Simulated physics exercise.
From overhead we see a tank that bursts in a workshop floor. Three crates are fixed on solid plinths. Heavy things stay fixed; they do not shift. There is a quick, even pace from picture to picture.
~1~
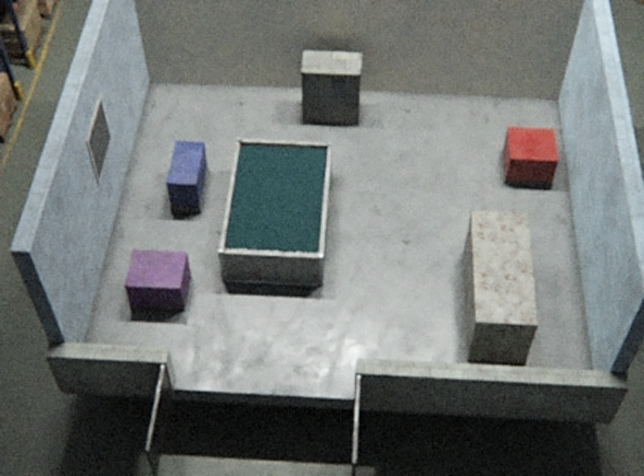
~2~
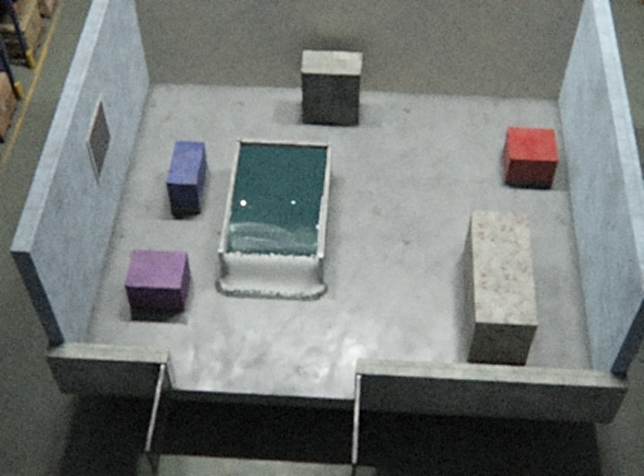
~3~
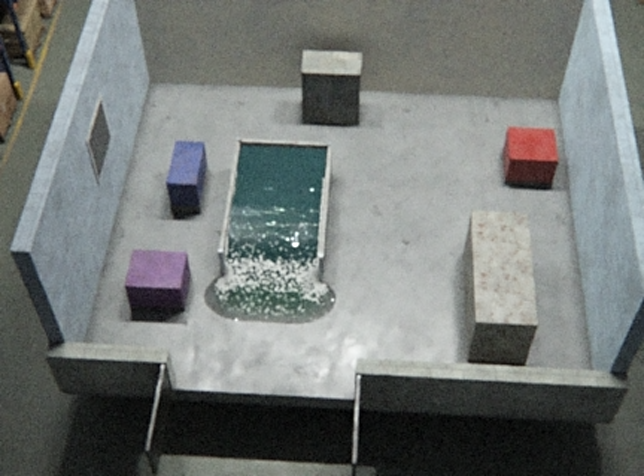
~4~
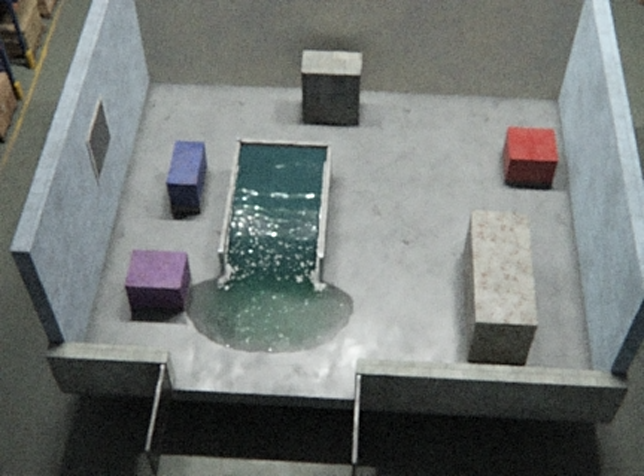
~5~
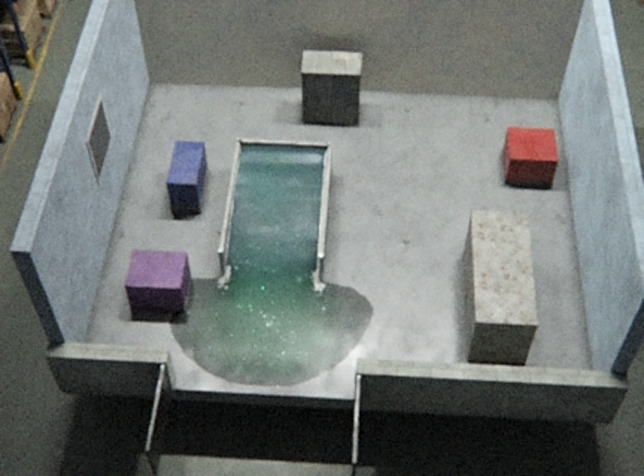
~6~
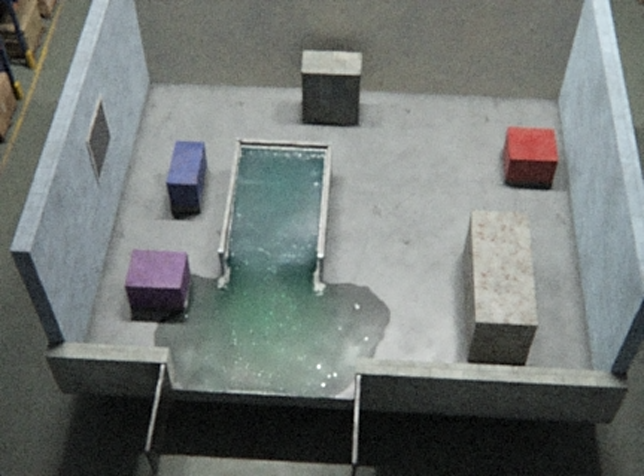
On a grey workshop floor seen from above, a rectangular tank of dark green water stands still among several coloured and grey blocks. Its near end gives way, and water pours out in a white, foaming rush, then spreads into a widening pool that reaches the low front wall and its gap.
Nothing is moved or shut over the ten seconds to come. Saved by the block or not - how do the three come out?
They come out like this: The red crate dry, the purple crate wet, the blue crate dry.
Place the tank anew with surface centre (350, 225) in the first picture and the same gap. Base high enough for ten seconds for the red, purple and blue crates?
Red: Flooded; purple: Untouched; blue: Untouched.
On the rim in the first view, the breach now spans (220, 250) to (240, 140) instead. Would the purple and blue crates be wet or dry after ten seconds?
Purple crate gets drenched; blue crate gets drenched.
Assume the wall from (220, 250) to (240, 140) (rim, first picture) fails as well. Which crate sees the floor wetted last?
Answer: The red-painted one.
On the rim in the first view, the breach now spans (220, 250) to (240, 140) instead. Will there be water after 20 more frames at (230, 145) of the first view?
Submerged.
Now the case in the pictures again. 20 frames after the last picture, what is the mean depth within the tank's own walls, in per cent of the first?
Estimate: Close to 20 %.
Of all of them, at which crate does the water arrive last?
The answer here is the red-painted one.
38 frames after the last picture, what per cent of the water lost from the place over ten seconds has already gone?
It comes to around 90 per cent.
A moment on, water covers 15 % of the floor; the red crate not reached, the purple crate water round its plinth, the blue crate not reached.
Next, water covers 20 % of the floor; the red crate not reached, the purple crate water round its plinth, the blue crate not reached.
Then, water covers 30 % of the floor; the red crate not reached, the purple crate water round its plinth, the blue crate not reached.
Later, water covers 45 % of the floor; the red crate not reached, the purple crate water round its plinth, the blue crate water round its plinth.
In the end, water covers 50 % of the floor; the red crate stayed above the water, the purple crate was topped, the blue crate stayed above the water.
